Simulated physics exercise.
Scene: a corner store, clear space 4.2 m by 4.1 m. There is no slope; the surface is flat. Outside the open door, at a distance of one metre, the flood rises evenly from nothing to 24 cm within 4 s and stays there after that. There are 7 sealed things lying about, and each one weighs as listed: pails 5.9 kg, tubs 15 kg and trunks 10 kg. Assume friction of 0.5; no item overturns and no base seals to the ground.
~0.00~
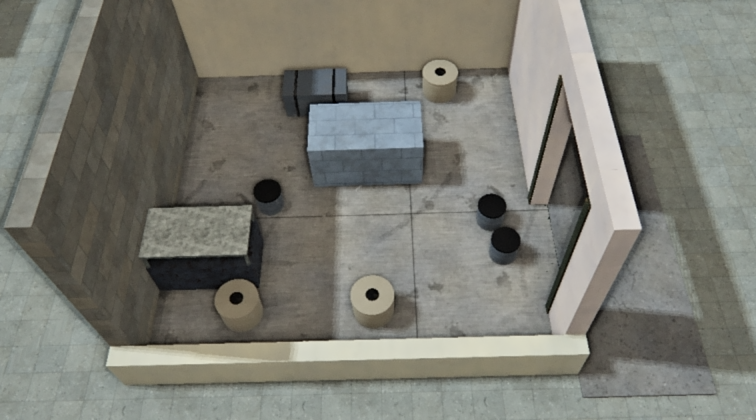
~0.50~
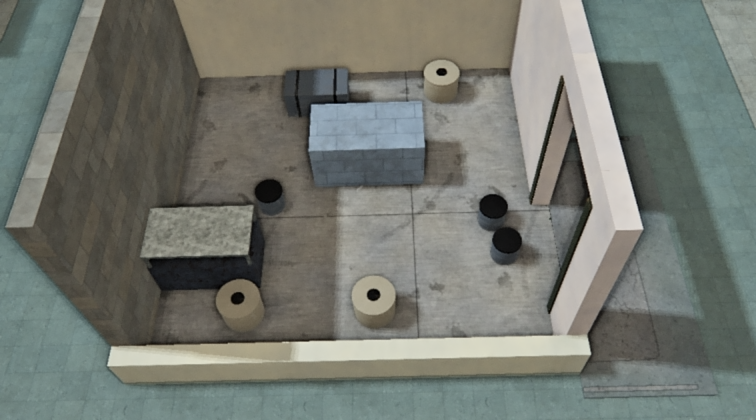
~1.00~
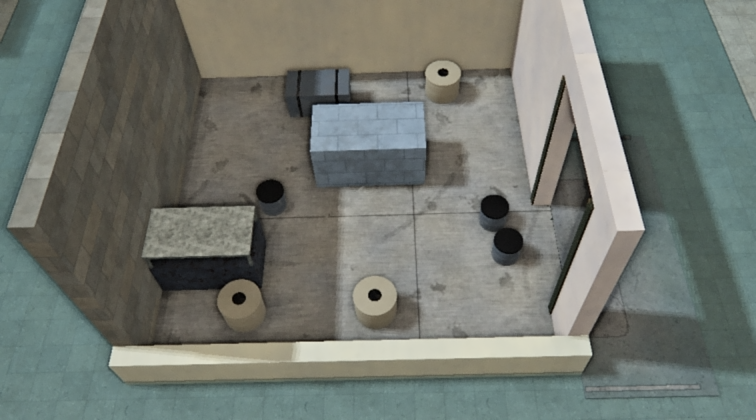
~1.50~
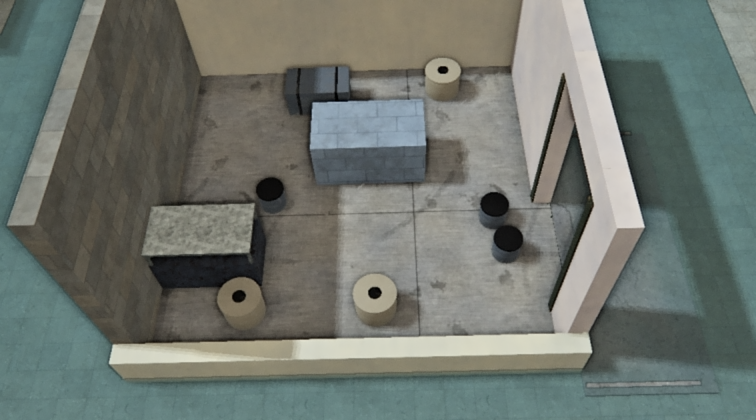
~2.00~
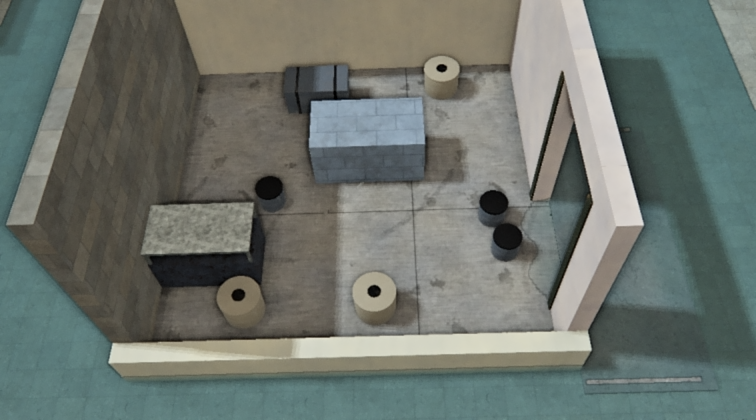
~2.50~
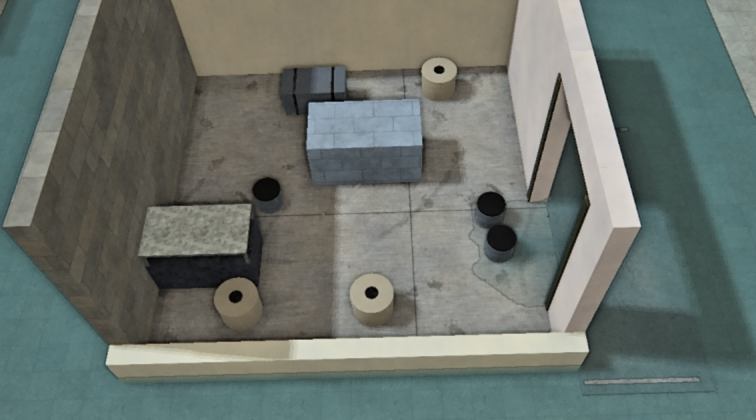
Teal water surrounding a small walled room holding blocks and drums, then spreading thinly through the right doorway across the floor.
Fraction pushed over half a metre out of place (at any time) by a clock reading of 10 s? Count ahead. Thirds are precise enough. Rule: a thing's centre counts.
I'd put it at two thirds or more.
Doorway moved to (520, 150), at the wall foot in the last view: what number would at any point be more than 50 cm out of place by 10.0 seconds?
That gives 2 of them.
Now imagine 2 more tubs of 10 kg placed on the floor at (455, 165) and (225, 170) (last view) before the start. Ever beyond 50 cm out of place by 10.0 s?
In turn: Less, more.
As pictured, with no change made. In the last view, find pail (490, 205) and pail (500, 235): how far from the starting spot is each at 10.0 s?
The first is 120 cm from its start, the second 300 cm.
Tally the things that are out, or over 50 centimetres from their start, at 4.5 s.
I make it 2.
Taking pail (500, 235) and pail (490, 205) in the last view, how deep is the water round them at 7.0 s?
8 and 4 cm.
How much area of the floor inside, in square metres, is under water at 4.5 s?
My estimate is roughly 7.0 m2.
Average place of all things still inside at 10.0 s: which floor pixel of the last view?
Mean position: Approximately (332, 161).
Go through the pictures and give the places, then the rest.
A pail at (506, 239) rests on the ground; a pail at (492, 205) rests on the ground; 0.0 m2 under water; 0 of 7 have shifted, in the first frame.
A pail at (507, 240), on the bottom; a pail at (494, 206), on the bottom; 0.0 m2 under water; 0 of 7 have shifted, in the second frame.
A pail at (509, 240), on the bottom; a pail at (495, 206) rests on the ground; water covers 0.0 m2; 0 of 7 have shifted, in the third frame.
A pail at (509, 238), on the bottom; a pail at (495, 204) rests on the ground; water covers 0.0 m2; 0 of 7 have shifted, in the fourth frame.
A pail at (508, 236) rests on the ground; a pail at (494, 202) rests on the ground; water covers 0.1 m2; 0 of 7 have shifted, in the fifth frame.
A pail at (502, 237), on the bottom, 4 cm from its start; a pail at (491, 203), on the bottom; water covers 0.6 m2; 0 of 7 have shifted, in the sixth frame.
After 3.5 s 1 of 7 are over 50 cm from their spots; 0 afloat.
After 4.5 s 2 of 7 are over 50 cm from their spots; 0 afloat.
After 7.0 s 4 of 7 are over 50 cm from their spots; 4 afloat.
After 10.0 s 6 of 7 are over 50 cm from their spots, and 6 have been at some point; 4 afloat.
